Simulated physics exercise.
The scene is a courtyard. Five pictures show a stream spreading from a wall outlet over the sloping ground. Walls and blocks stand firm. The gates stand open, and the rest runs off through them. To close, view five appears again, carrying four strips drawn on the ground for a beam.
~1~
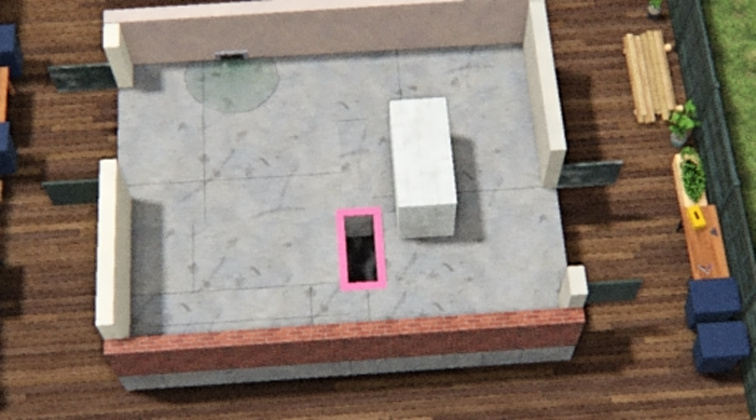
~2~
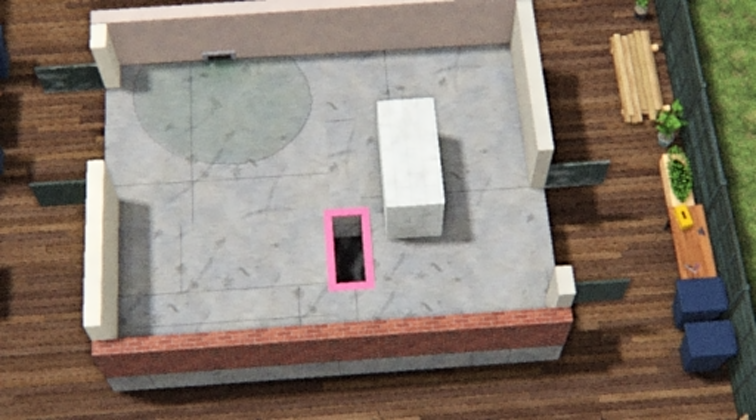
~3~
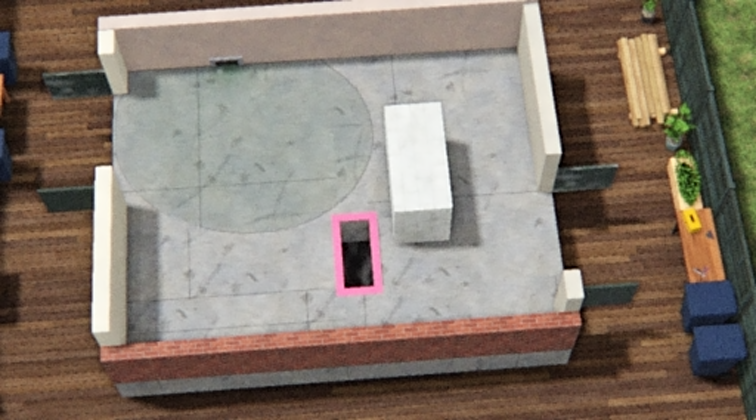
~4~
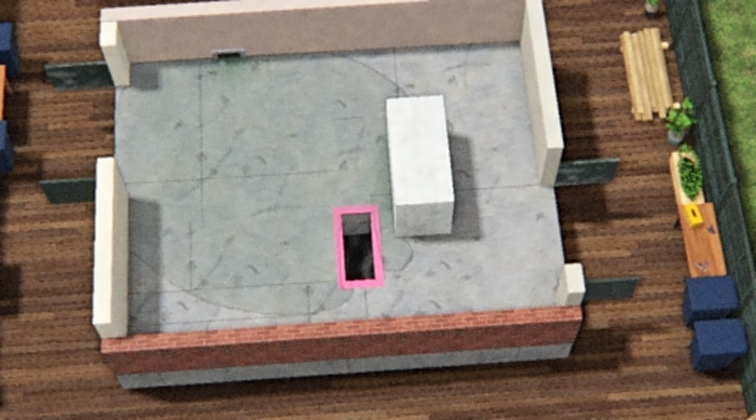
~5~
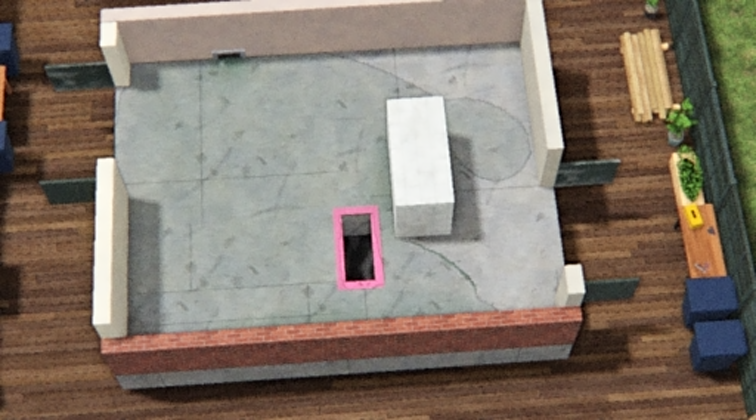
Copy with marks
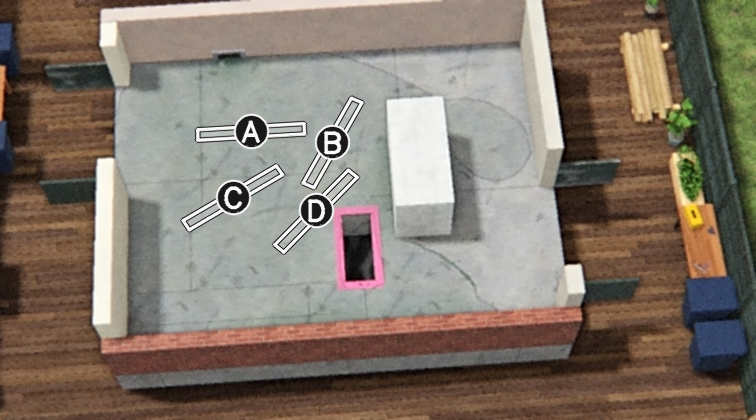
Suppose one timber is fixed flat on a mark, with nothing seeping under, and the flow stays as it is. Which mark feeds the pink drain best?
The answer is spot C.
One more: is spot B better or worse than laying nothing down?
It is worse.
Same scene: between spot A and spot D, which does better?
That would be D.
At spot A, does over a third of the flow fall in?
No, it does not.
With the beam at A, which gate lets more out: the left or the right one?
More leaves on the right.
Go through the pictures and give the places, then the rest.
Outfall at (232, 56); pink drain at (361, 248); open gate at (550, 244); open gate at (132, 141); water covers 4 % of the ground and shows as far out as (200, 100); pink drain still dry.
Water covers 14 % of the ground and shows as far out as (235, 160); pink drain still dry.
Water covers 32 % of the ground and shows as far out as (285, 224); pink drain still dry.
Water covers 53 % of the ground and shows as far out as (394, 268); pink drain taking water.
Water covers 69 % of the ground and shows as far out as (425, 287); pink drain taking water.
On the marked copy, A from (197, 134) to (304, 128); B from (308, 185) to (356, 100); C from (186, 225) to (279, 170); D from (279, 248) to (352, 173).
With A, about 18 % of the stream runs into the pink drain, about 82 % out by the gates.
With B, about 19 % of the stream runs into the pink drain, about 81 % out by the gates.
With C, about 43 % of the stream runs into the pink drain, about 57 % out by the gates.
With D, about 25 % of the stream runs into the pink drain, about 75 % out by the gates.
